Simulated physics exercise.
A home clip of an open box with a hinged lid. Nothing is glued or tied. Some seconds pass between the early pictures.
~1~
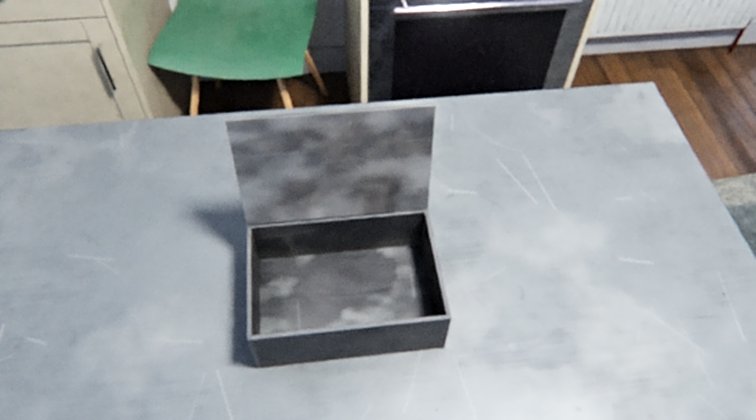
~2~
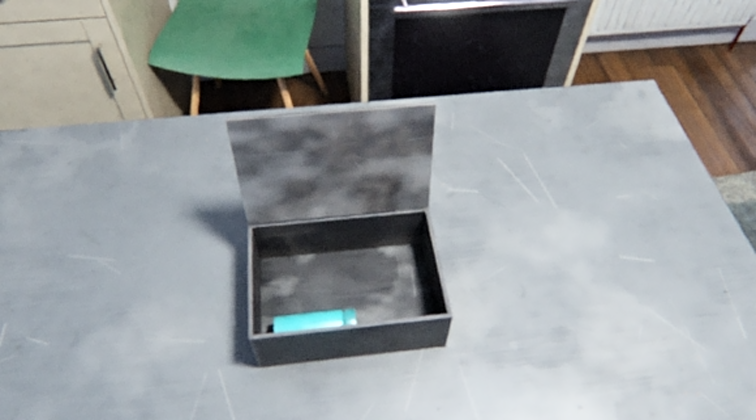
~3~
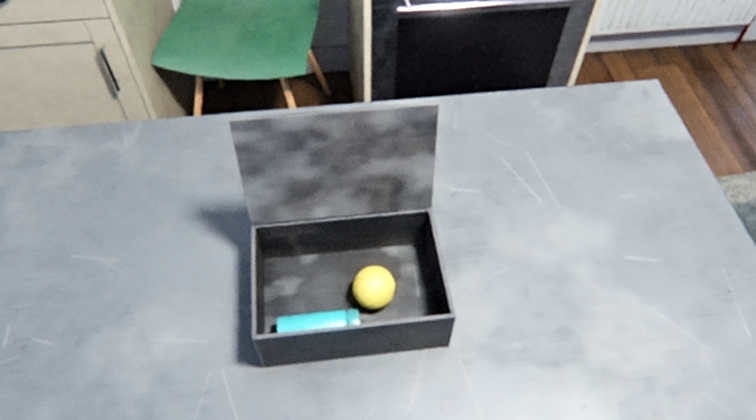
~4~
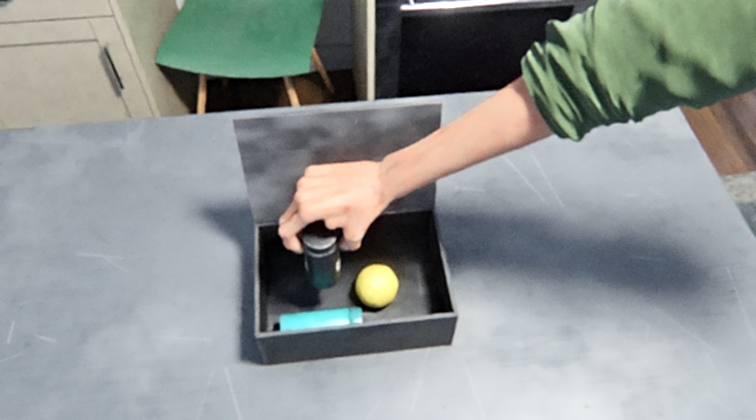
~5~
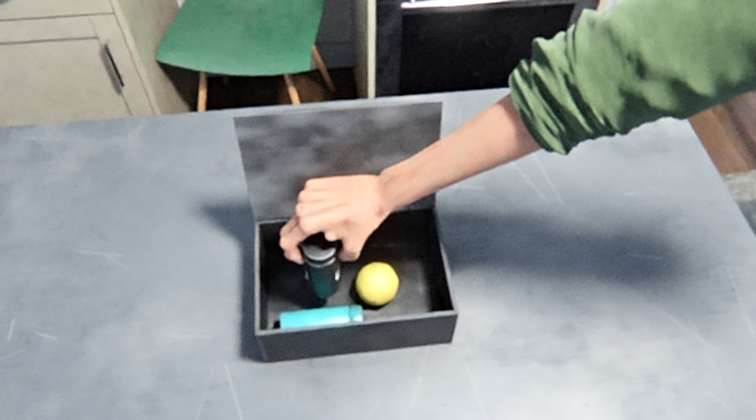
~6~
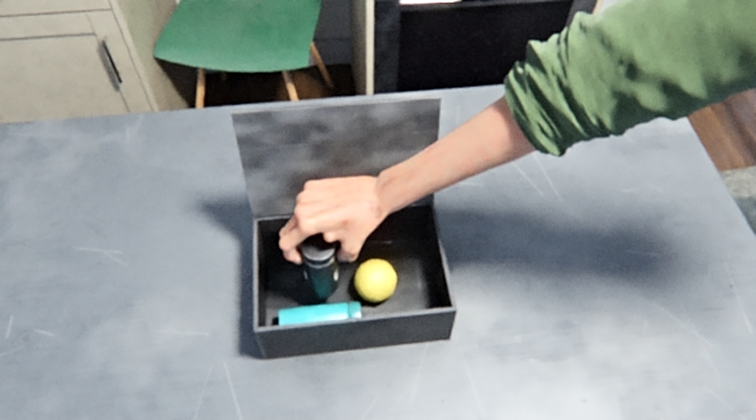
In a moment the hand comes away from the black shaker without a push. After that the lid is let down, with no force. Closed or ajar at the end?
In the end the lid stays ajar.
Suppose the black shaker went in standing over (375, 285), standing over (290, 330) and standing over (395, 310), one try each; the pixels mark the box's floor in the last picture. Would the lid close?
In the first case it closes; in the second case it closes; in the third case it is held up.
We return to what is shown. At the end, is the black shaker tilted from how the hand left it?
It stays as placed.
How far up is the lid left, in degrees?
About 12°.
Then, 1.20 s later than the last frame, lid 81° above the rim; black shaker moved about its own width near (323, 284).
Then, 1.80 s later than the last frame, lid 43° above the rim; black shaker moved about its own width near (323, 284).
When it is over, lid 11° above the rim; moved from the start, black shaker; the other 2 as before. End places, in pixels of the last picture, black shaker near (323, 284).
